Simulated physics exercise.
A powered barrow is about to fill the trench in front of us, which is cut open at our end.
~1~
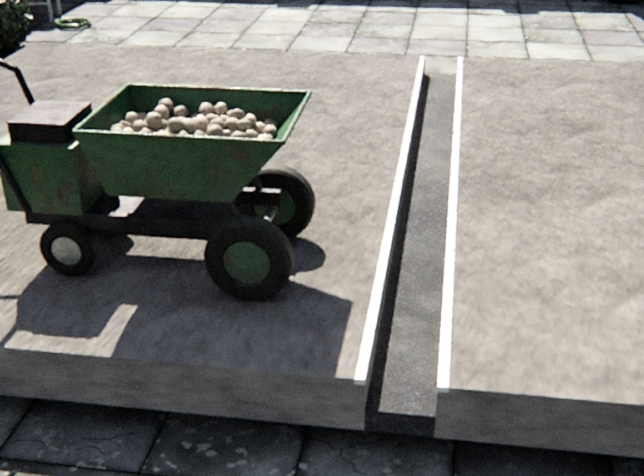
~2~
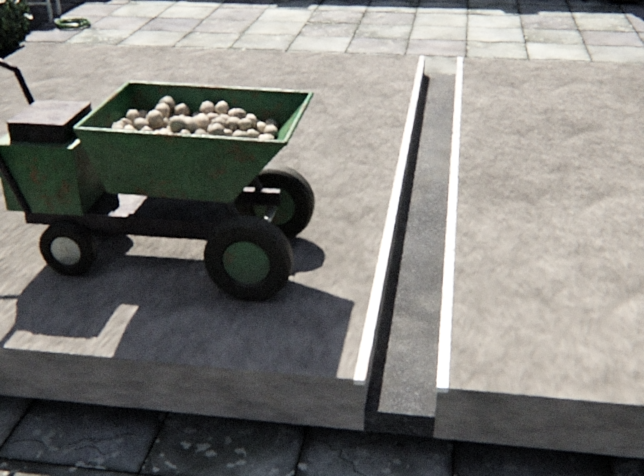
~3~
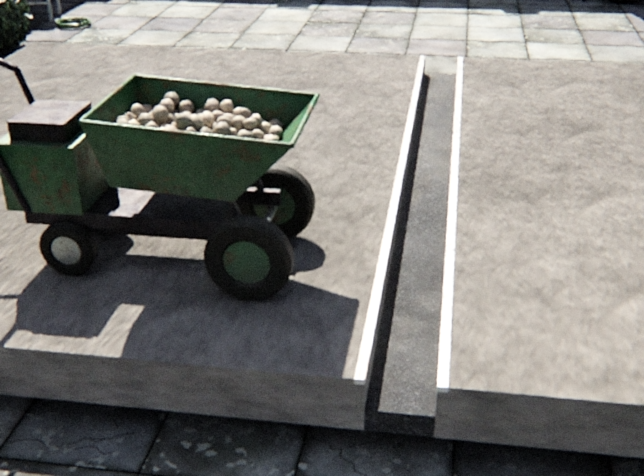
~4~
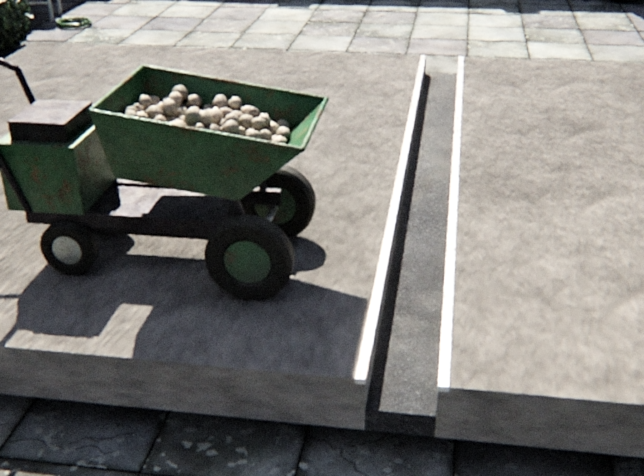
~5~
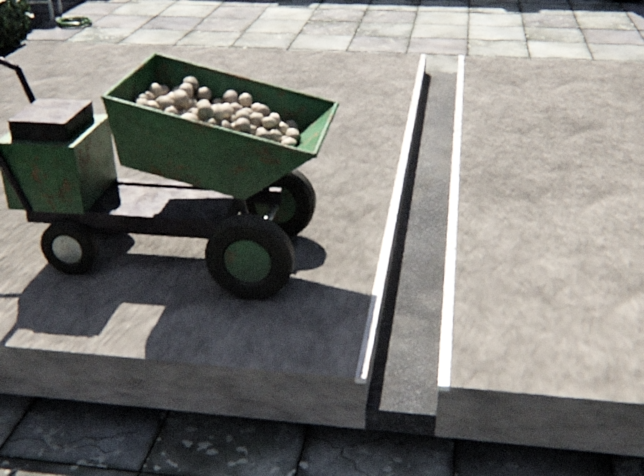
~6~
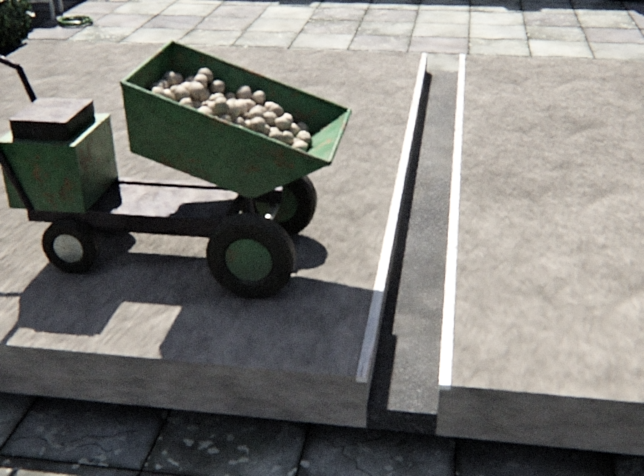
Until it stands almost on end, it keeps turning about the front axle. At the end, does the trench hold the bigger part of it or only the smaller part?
The trench takes in the main portion of the load.
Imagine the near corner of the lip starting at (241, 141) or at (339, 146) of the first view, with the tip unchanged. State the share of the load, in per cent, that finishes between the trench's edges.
About 70 per cent for the first spot and about 10 per cent for the second.
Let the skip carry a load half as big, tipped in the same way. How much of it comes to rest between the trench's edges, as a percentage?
90 in a hundred, roughly.
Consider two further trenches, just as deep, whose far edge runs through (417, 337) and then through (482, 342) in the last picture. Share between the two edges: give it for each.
About 40 %, then 90 %.
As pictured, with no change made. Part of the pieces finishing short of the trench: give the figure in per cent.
Roughly 0 per cent of the load.
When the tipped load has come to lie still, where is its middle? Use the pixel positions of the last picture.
Somewhere around (428, 280) in the final view.
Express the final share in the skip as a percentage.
Some 0 per cent.
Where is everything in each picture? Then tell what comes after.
Lip of the skip (283, 143), level; top of the load (188, 127), river pebbles; first edge of the trench (369, 335); far edge (446, 342), the trench under half as wide as the skip, and about half as deep as wide, in the first picture.
Lip of the skip (285, 144), level; top of the load (190, 126), in the second picture.
Lip of the skip (292, 146), tipped barely; top of the load (181, 127), in the third picture.
Lip of the skip (302, 150), tipped a little; top of the load (171, 124), in the fourth picture.
Lip of the skip (314, 156), tipped a little; top of the load (181, 116), in the fifth picture.
Lip of the skip (329, 164), tipped clearly; top of the load (183, 113); first edge of the trench (370, 333); far edge (447, 339), in the sixth picture.
Just after the last frame, skip tipped steeply; every one in the skip.
A moment on, skip tipped right over; roughly two thirds in the skip; roughly a third in or heaped over the trench; just a few beyond it; just a few falling.
Further on, skip tipped right over; just a few in the skip; roughly two thirds in or heaped over the trench; roughly a quarter beyond it.
When it is over, skip tipped right over; just a few short of the trench; roughly two thirds in or heaped over the trench; roughly a quarter beyond it.
